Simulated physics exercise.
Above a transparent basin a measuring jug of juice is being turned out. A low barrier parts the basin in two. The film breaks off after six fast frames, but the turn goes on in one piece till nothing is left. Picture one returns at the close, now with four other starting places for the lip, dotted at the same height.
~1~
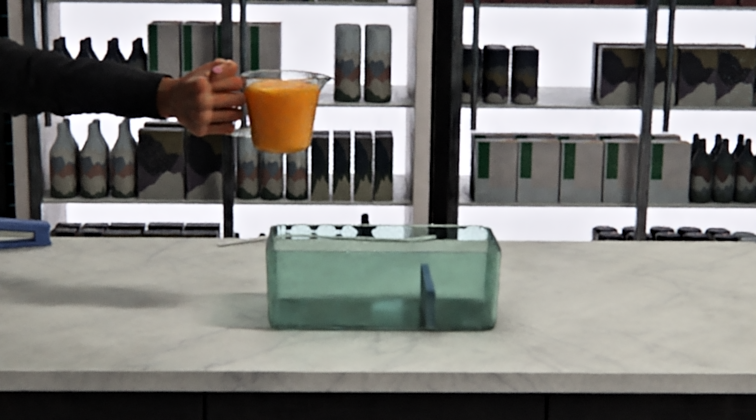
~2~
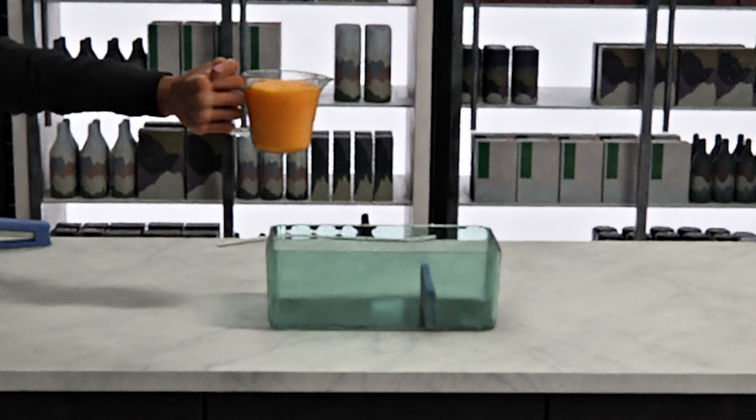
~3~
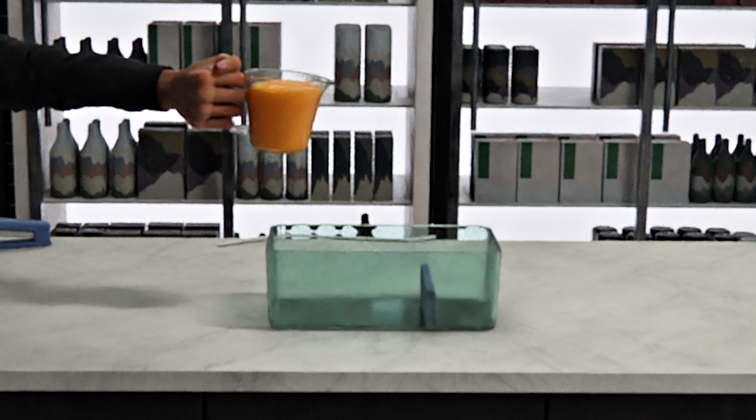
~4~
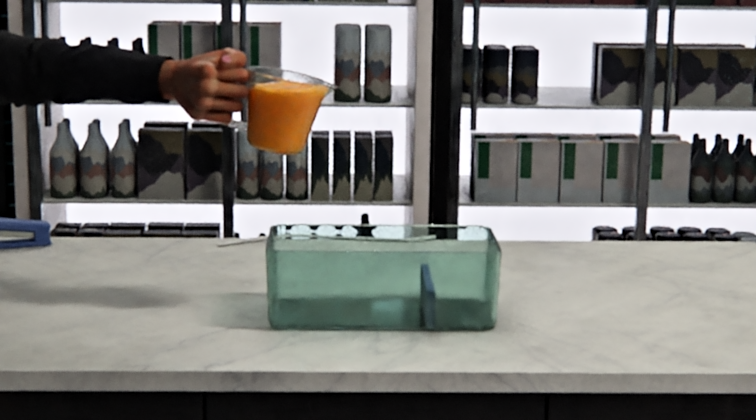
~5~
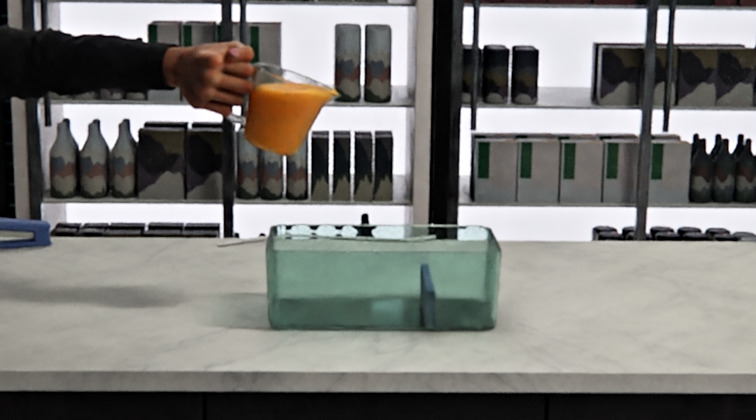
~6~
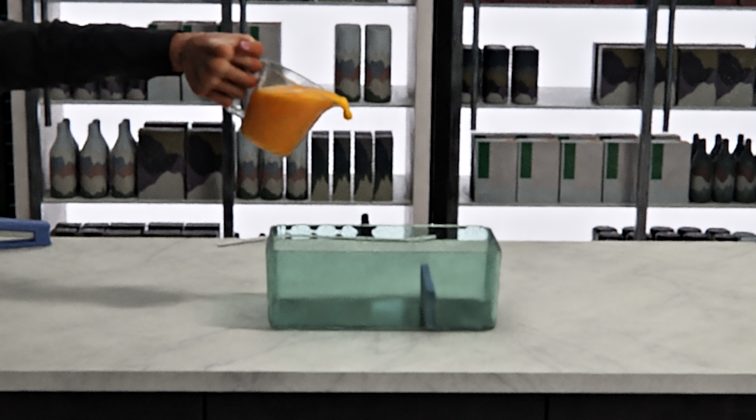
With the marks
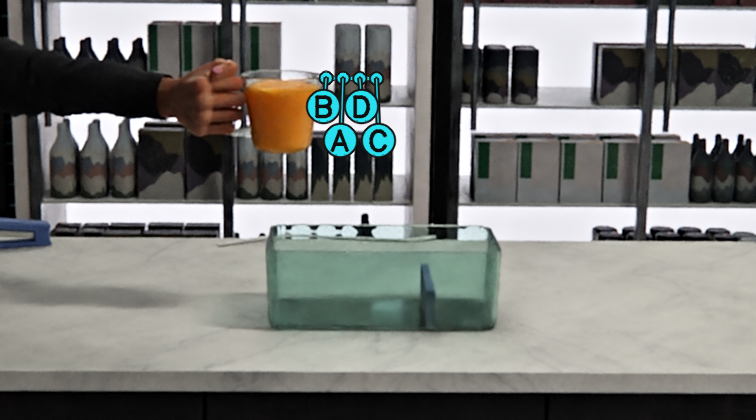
At the start, a hand holds a clear measuring jug of orange juice upright above a transparent, greenish basin with a low barrier inside, on a marble counter. The hand then tilts the jug gradually to the right, and juice slips over the lip in a short, thick trickle.
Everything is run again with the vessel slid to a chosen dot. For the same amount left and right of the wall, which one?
Best: C.
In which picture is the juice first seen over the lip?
Picture 6.
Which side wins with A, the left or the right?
The left side.
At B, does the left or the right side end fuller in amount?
The left side.
On the marked copy, A at (342, 78); B at (326, 78); C at (376, 78); D at (359, 78).
Choosing A, about 92 % ends left of the wall and 4 % right of it; 3 % is lost outside.
Choosing B, about 94 % ends left of the wall and 4 % right of it.
Choosing C, about 55 % ends left of the wall and 43 % right of it.
Choosing D, about 88 % ends left of the wall and 9 % right of it; 3 % is lost outside.
